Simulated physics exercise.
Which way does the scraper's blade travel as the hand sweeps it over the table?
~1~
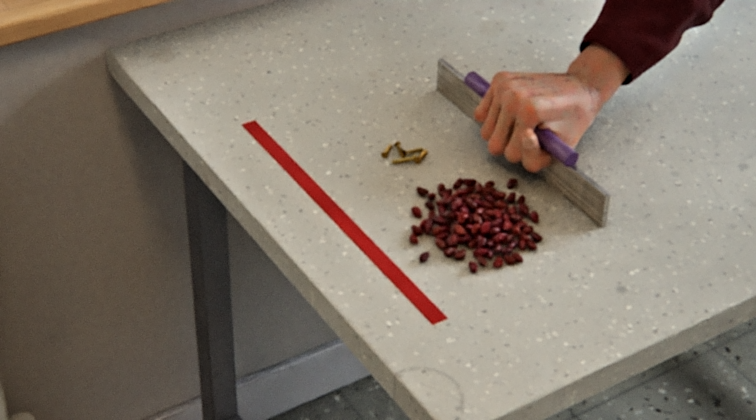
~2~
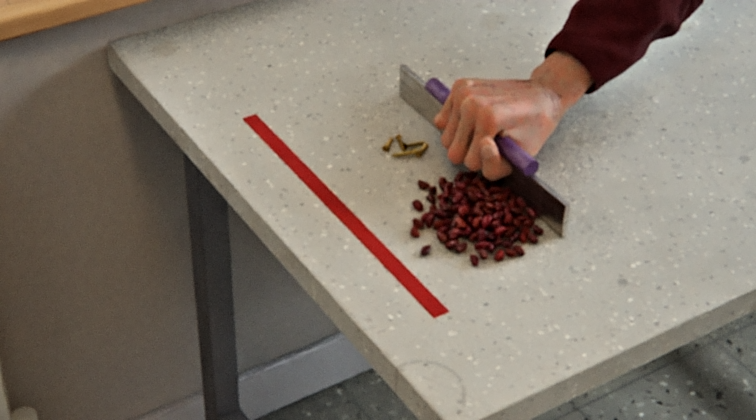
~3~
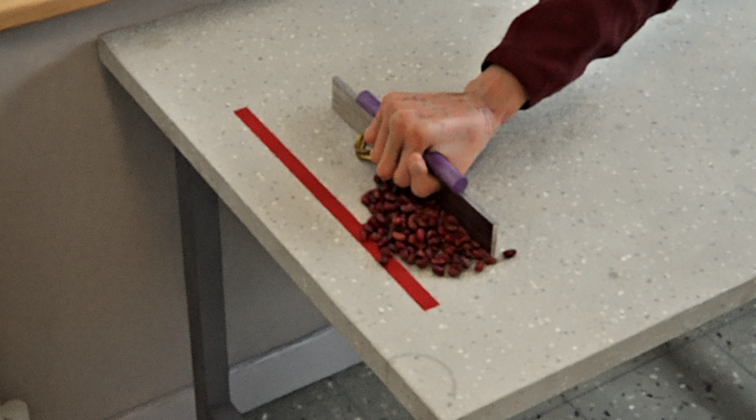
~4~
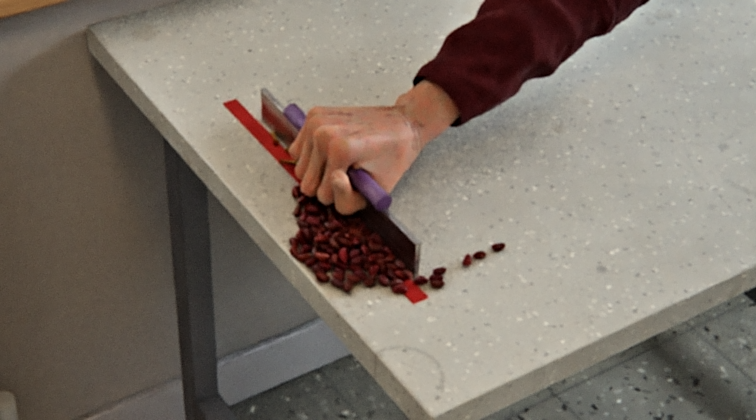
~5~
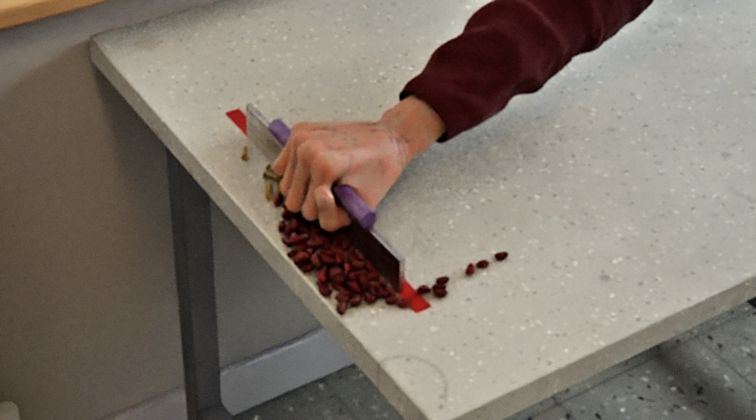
The blade travels to the left, pushing the beans ahead of it toward the red tape.
Hand with a purple-handled scraper sweeping dark red beans and a few small yellowish pieces across red tape, stopping there, beans crowding the table's edge.
